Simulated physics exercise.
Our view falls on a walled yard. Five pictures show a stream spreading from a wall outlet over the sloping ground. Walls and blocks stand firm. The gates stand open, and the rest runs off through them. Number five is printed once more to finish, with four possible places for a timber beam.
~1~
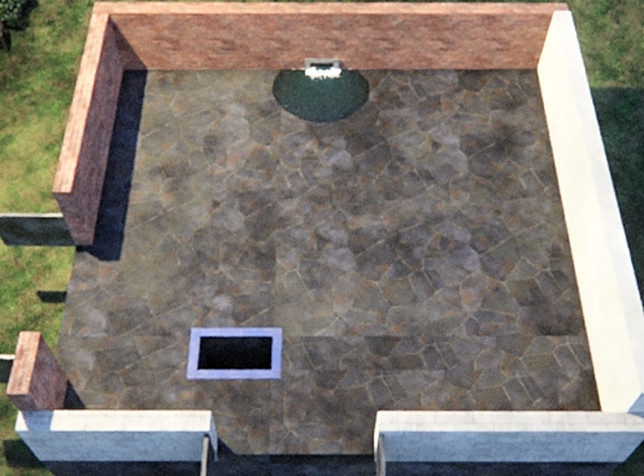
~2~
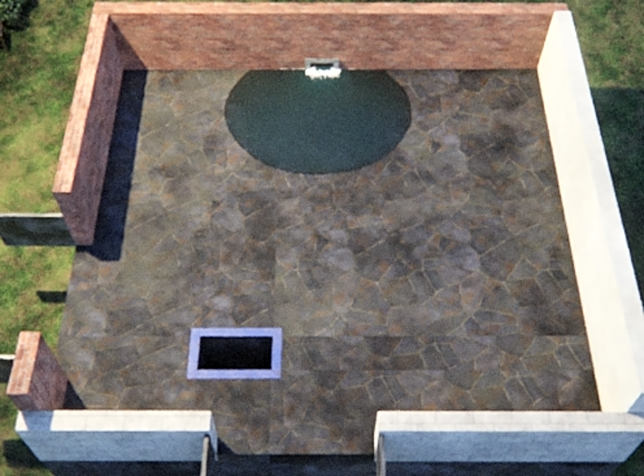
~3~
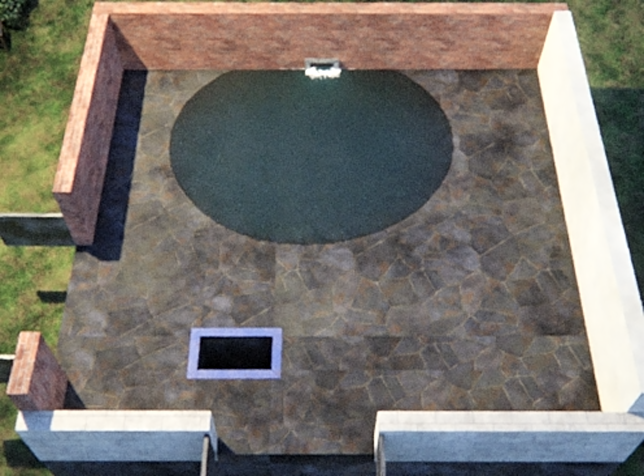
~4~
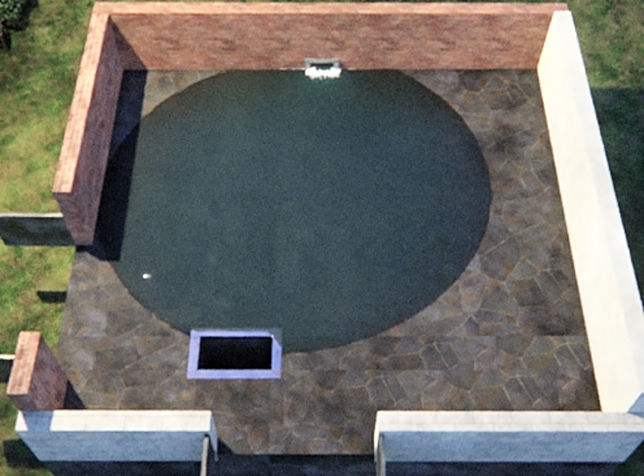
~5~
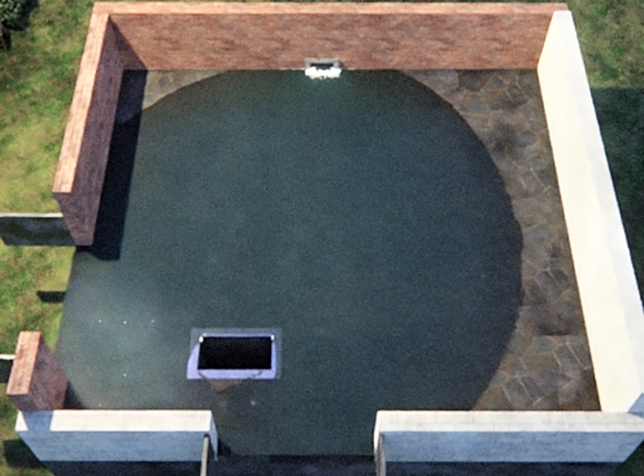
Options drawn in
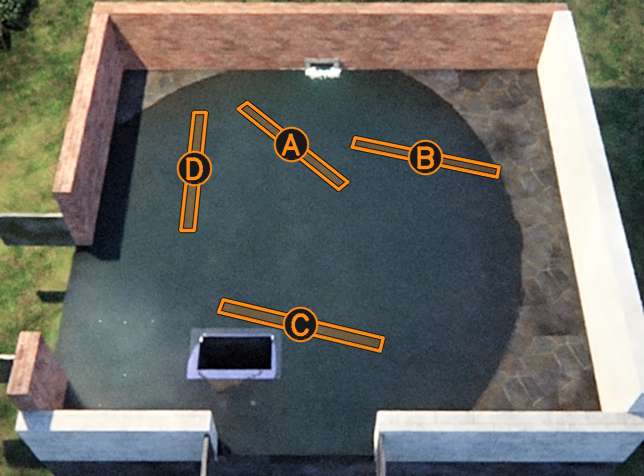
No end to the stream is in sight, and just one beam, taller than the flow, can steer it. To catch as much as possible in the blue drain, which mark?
D works best here.
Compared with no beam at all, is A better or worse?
Worse.
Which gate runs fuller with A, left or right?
The right gate.
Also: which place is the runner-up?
Here it is place B.
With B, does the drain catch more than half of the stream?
No, it does not.
In orange, A from (242, 105) to (343, 185); B from (353, 142) to (498, 172); C from (220, 305) to (381, 344); D from (187, 230) to (200, 112).
With A, about 22 % of the stream goes into the blue drain, about 78 % out by the gates.
With B, about 30 % of the stream goes into the blue drain, about 69 % out by the gates.
With C, about 20 % of the stream goes into the blue drain, about 80 % out by the gates.
With D, about 39 % of the stream goes into the blue drain, about 61 % out by the gates.
